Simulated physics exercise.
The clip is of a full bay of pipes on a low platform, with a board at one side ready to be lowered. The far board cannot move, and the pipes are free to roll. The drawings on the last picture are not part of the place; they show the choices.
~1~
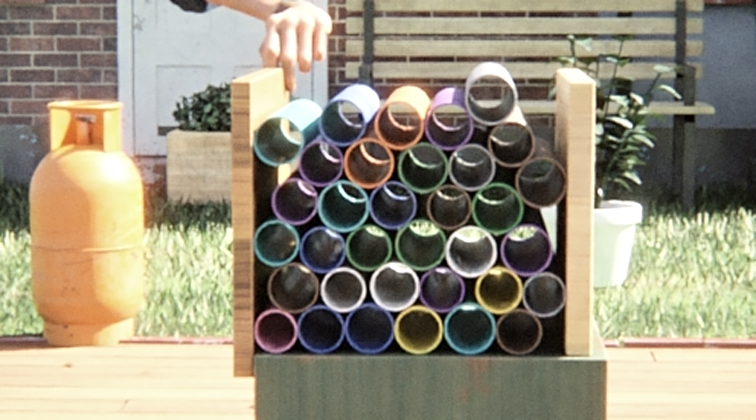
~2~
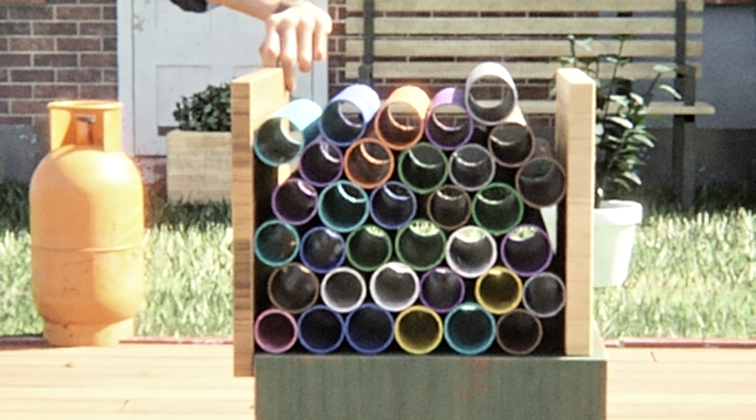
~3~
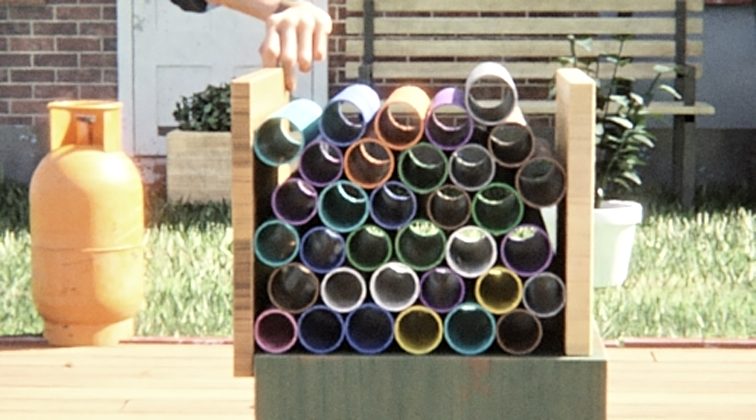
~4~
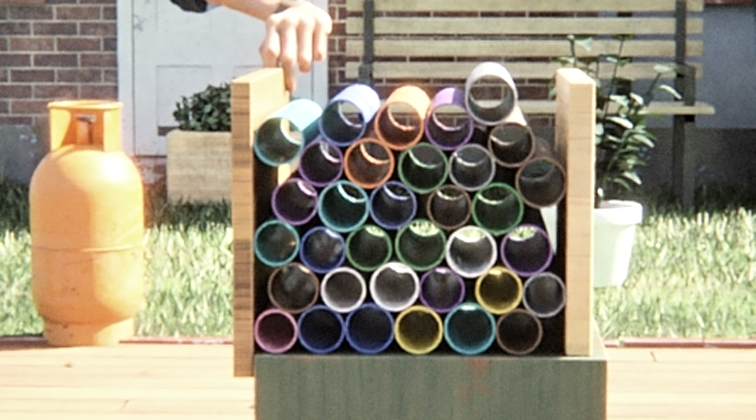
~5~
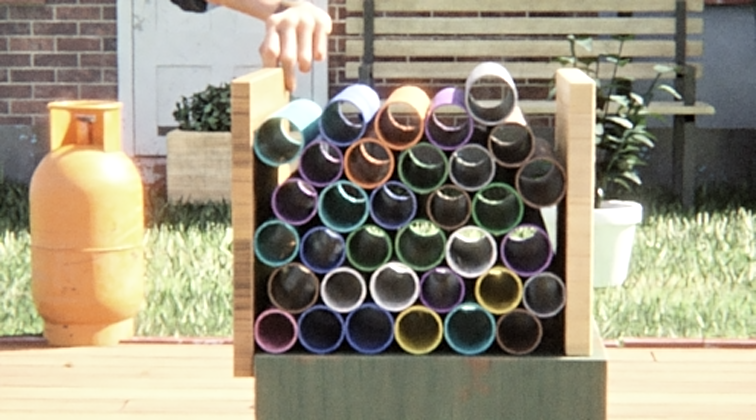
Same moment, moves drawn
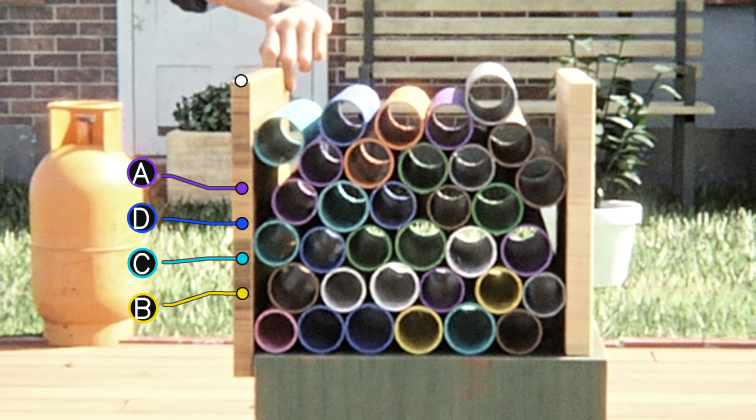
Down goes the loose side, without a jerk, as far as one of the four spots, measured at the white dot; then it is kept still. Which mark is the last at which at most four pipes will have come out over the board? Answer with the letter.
At most to C.
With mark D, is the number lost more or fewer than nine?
Fewer than nine.
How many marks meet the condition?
The number is three.
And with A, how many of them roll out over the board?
At A the number is none.
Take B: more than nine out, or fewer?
At B, fewer than nine.
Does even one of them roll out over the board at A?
No, at A.
On the marked copy, A at (242, 189); B at (243, 293); C at (243, 258); D at (242, 224); the white dot at (241, 80).
With C. Early on, top of the board (253, 160).
Further on, top of the board (253, 251).
At the end, top of the board (253, 257), one out over the board.
As for the rest, A none out over the board; B five out over the board; D one out over the board.
